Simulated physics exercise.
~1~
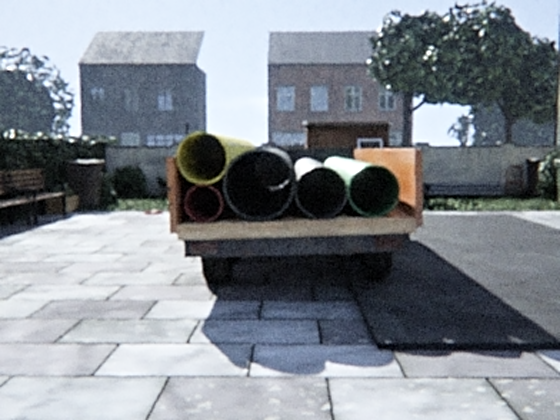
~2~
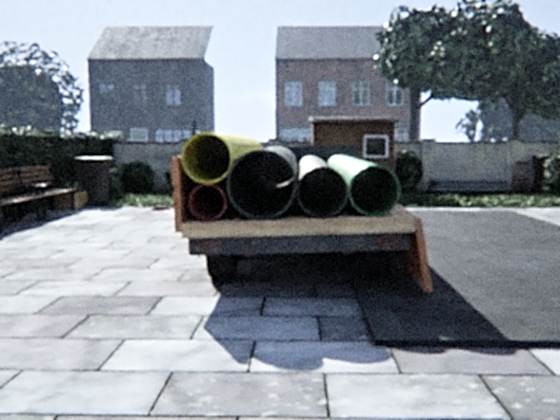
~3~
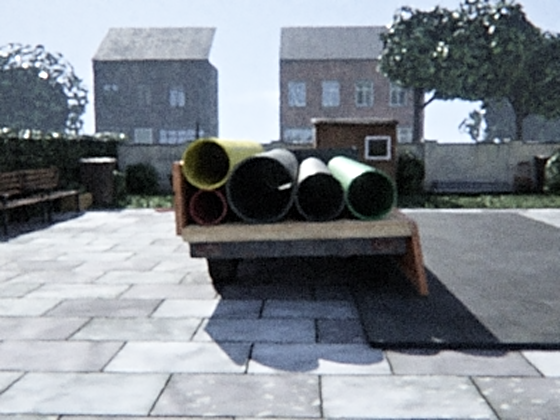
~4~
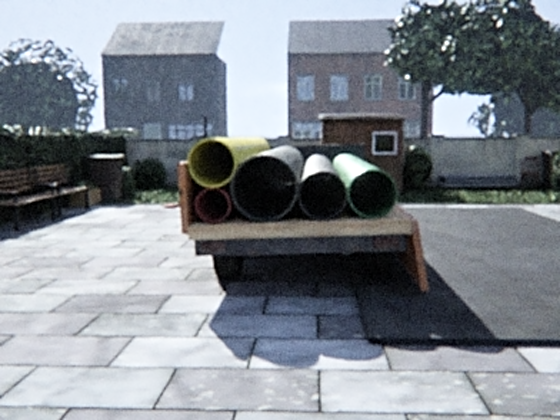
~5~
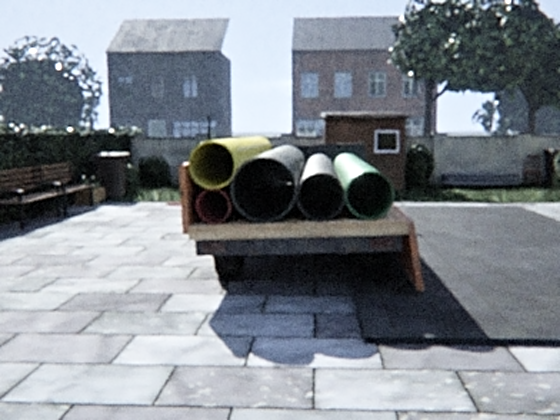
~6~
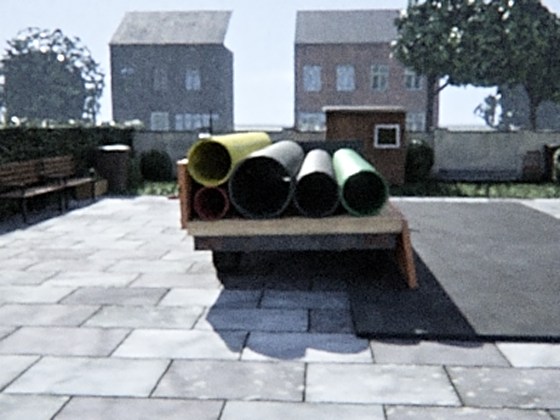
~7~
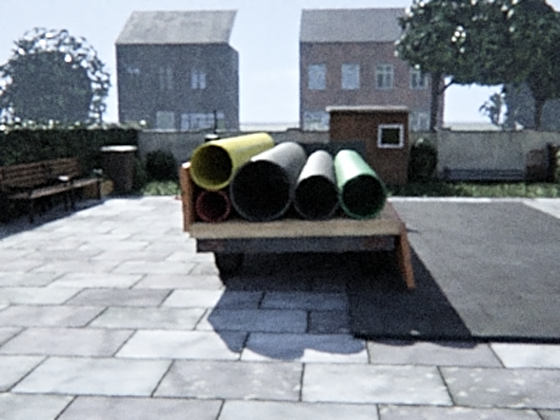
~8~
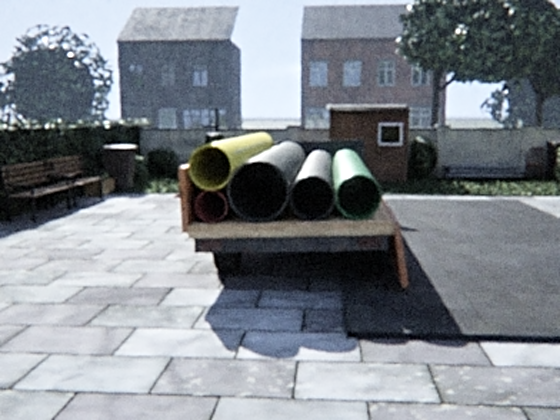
A parked trailer's right side board drops open, but its five stacked pipes stay aboard.
